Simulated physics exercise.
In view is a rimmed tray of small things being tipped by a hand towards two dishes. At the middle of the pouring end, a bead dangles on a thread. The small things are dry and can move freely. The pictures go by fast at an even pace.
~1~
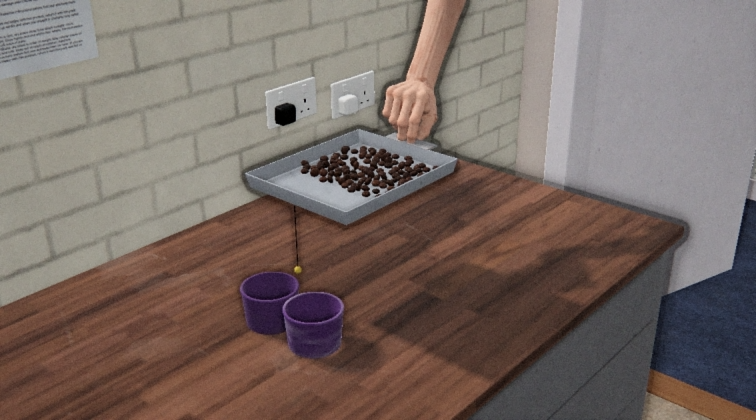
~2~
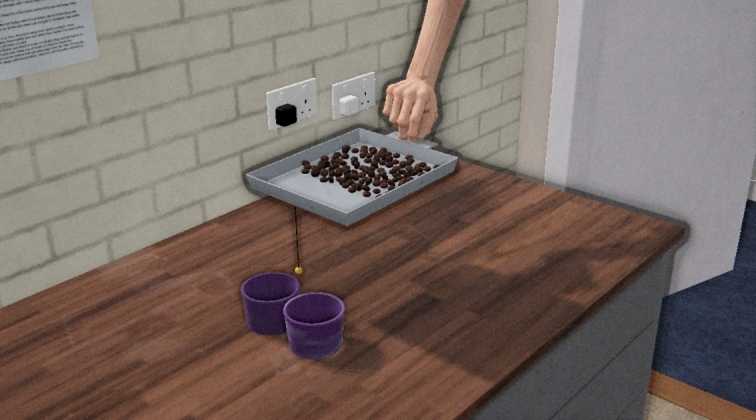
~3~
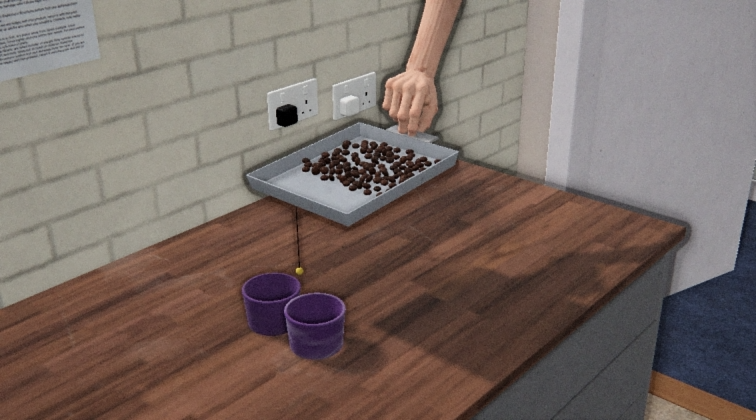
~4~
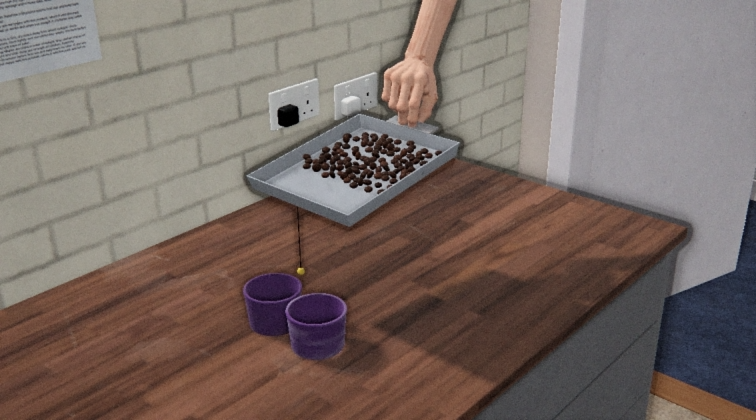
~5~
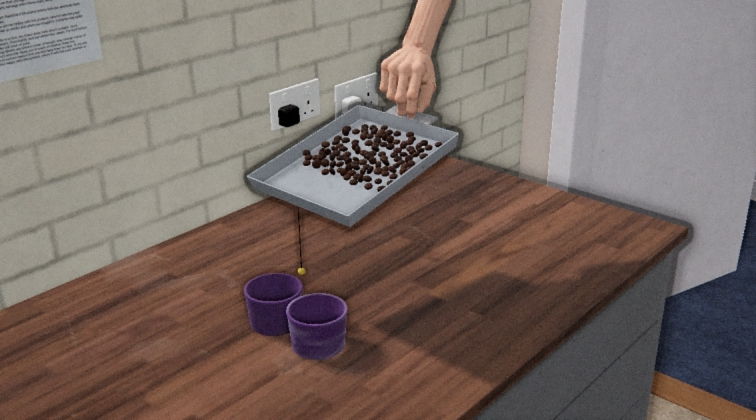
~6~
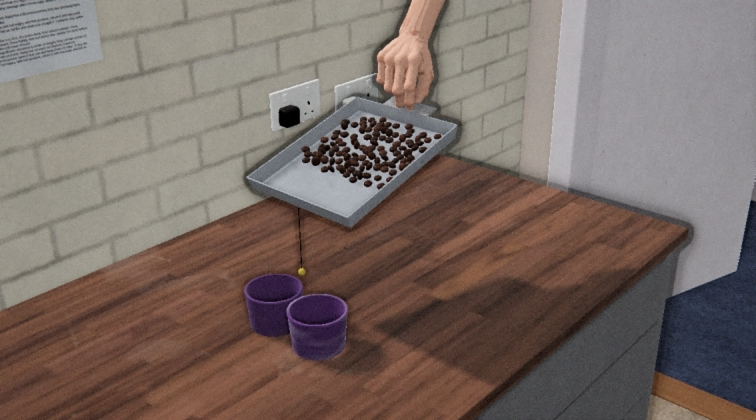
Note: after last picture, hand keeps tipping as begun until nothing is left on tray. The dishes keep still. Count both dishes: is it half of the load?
Turns out most of it gets caught in the end.
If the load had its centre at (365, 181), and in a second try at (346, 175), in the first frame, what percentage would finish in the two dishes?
Roughly 60 per cent, then roughly 60 per cent.
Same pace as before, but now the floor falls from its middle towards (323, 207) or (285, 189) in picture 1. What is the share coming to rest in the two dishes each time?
Roughly 80 percent, then 10 percent.
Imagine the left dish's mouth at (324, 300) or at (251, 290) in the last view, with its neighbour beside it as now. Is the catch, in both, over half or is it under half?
In turn: Not half; over half.
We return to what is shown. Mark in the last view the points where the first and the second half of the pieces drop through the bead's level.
It goes through near (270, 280) first, then near (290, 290).
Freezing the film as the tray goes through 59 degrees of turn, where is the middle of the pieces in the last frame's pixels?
In the last view, the load is centred close to (307, 191).
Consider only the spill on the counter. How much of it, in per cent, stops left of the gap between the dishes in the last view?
Left share: Some 90 per cent.
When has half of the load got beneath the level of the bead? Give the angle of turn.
It sits at roughly 110°.
Soon after the last picture, tray tipped steeply; all on the tray.
A little later, tray tipped right over; most on the tray; a small part in the left dish; a stray few outside both; about a quarter in the air.
Later still, tray tipped past a quarter turn; about a third in the right dish; about a third in the left dish; about a third outside both.
At rest, tray tipped past a quarter turn; about a third in the right dish; about a third in the left dish; about a third outside both.
